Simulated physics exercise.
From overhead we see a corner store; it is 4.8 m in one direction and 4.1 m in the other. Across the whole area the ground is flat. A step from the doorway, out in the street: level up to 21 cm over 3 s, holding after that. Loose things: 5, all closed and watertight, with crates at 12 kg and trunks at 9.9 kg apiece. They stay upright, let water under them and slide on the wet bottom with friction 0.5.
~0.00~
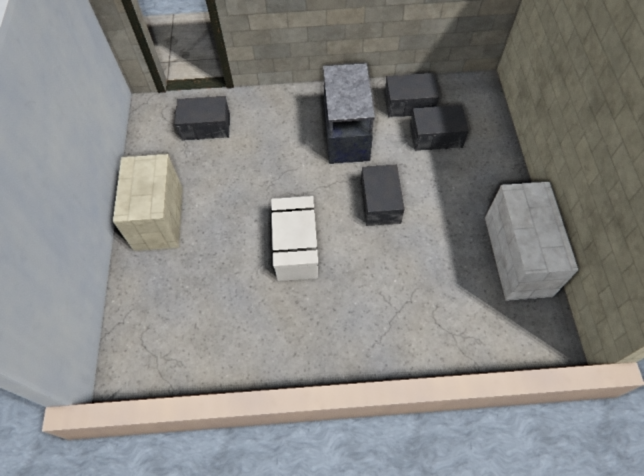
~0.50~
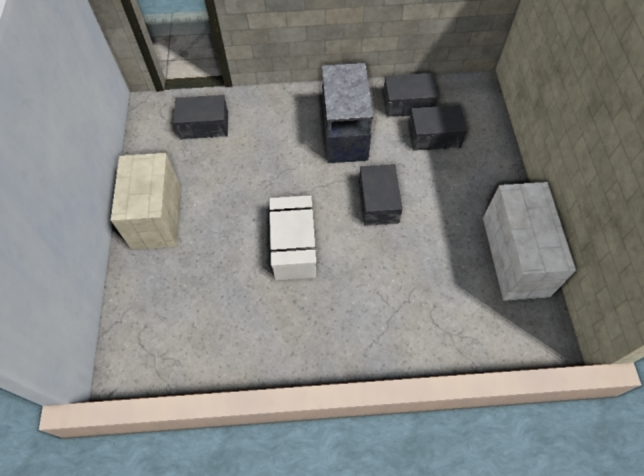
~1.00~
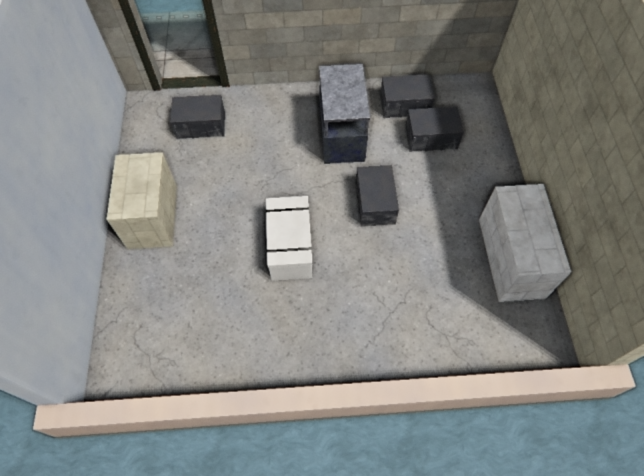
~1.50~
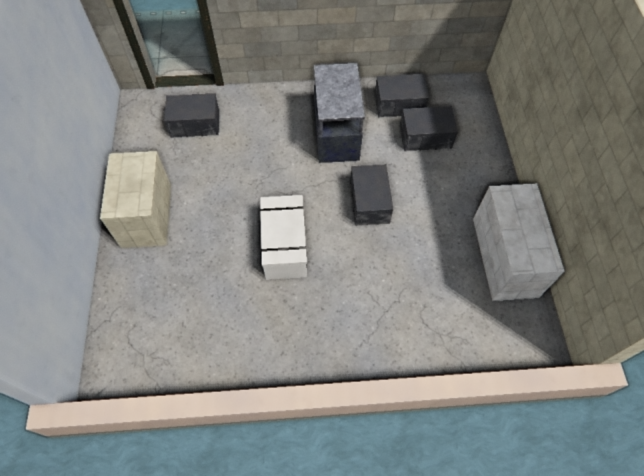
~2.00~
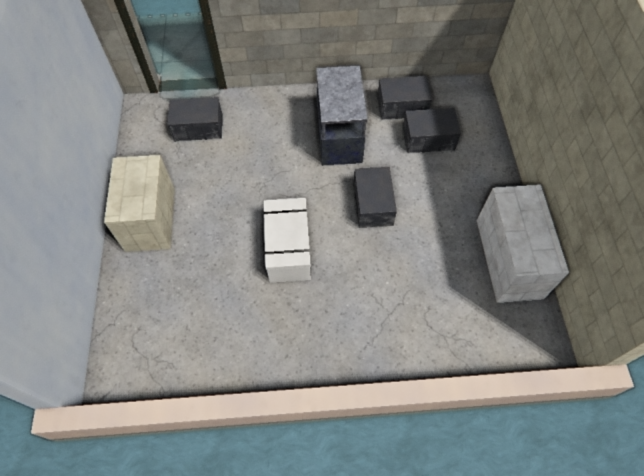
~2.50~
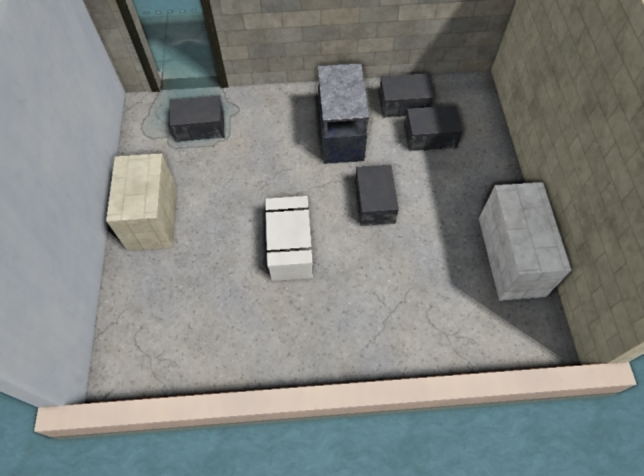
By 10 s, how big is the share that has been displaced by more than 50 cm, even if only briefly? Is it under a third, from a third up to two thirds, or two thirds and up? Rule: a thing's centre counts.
The shifted amount is moderate, between a third and two thirds.
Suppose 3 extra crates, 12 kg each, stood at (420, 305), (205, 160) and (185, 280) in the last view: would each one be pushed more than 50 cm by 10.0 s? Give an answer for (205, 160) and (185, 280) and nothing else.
In that order: Beyond the mark, within the mark.
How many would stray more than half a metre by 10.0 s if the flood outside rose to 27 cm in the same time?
It would come to 2 of them.
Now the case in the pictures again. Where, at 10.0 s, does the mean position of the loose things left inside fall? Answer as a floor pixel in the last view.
Mean position: Approximately (398, 217).
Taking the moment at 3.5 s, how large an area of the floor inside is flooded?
About 3.0 m2 is covered.
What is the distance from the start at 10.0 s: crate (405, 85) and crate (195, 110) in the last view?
Shifts: 0 cm / 300 cm.
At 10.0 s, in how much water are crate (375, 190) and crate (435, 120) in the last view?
Depth approx. 2 cm / 1 cm.
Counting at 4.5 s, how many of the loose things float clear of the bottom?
0.
After 3.5 s 1 of 5 are over 50 cm from their spots; 0 afloat.
After 4.5 s 1 of 5 are over 50 cm from their spots; 0 afloat.
After 7.0 s 2 of 5 are over 50 cm from their spots; 0 afloat.
After 10.0 s 2 of 5 are over 50 cm from their spots, and 2 have been at some point; 2 afloat.
